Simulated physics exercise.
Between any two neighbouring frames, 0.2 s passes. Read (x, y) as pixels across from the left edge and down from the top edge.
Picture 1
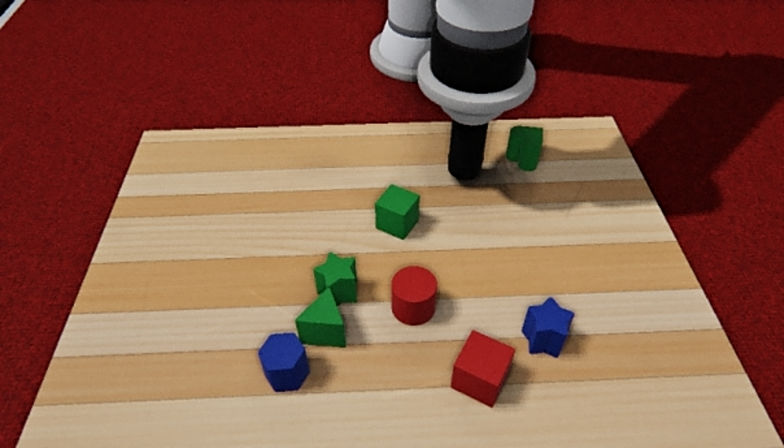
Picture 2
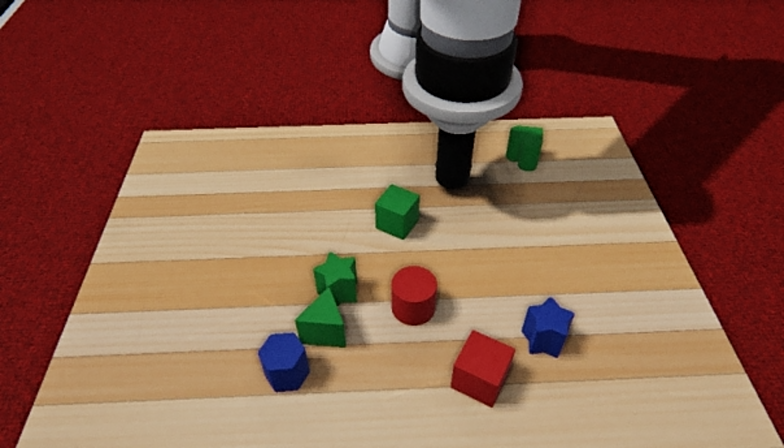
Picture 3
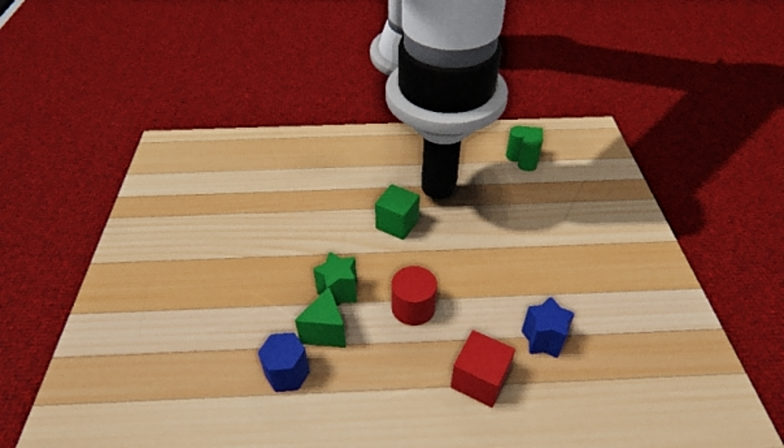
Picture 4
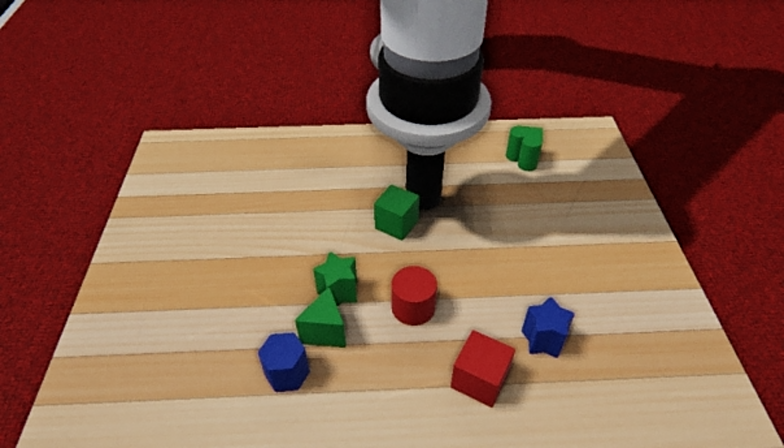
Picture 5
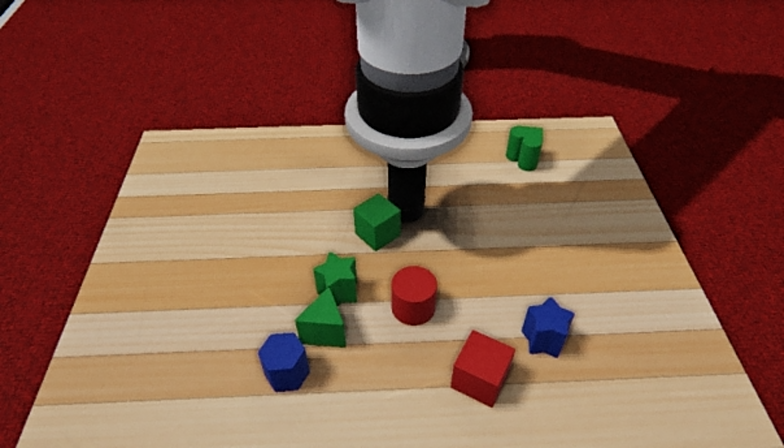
A robot arm with a black rod moved left and slightly nearer across a striped wooden board, then nudged the green cube a little to the left, while the other colored blocks stayed still.
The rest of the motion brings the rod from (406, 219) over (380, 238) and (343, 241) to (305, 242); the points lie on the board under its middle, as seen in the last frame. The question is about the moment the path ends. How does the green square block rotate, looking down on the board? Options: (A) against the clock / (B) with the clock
The correct letter is A.
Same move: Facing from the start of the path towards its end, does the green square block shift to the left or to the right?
So, looking from the first point of the path to the last, the green square block moves leftwards.
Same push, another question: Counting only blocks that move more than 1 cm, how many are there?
That's one.
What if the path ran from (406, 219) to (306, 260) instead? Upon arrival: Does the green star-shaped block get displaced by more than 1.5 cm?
No, that is not how it ends up.
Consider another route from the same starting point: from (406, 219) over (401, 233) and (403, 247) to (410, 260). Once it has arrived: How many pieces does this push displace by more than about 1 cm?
My best guess is that a single block moves over 1 cm.
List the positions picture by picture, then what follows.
Rod tip (464, 170); block tops, green star-shaped block (336, 268); green square block (398, 199), in the first frame.
Rod (452, 179); blocks unchanged, in the second frame.
Rod (439, 188); blocks unchanged, in the third frame.
Rod (423, 199); blocks unchanged, in the fourth frame.
Rod (406, 211); green star-shaped block (336, 268); green square block (377, 209), in the fifth frame.
The first path, step by step. One third of the way, rod (379, 229); green square block (344, 225), turned 20° clockwise.
Two thirds of the way, rod (341, 233); green square block (308, 235).
At the end, rod (303, 233); green star-shaped block in place; green square block (285, 244), turned 35° anticlockwise.
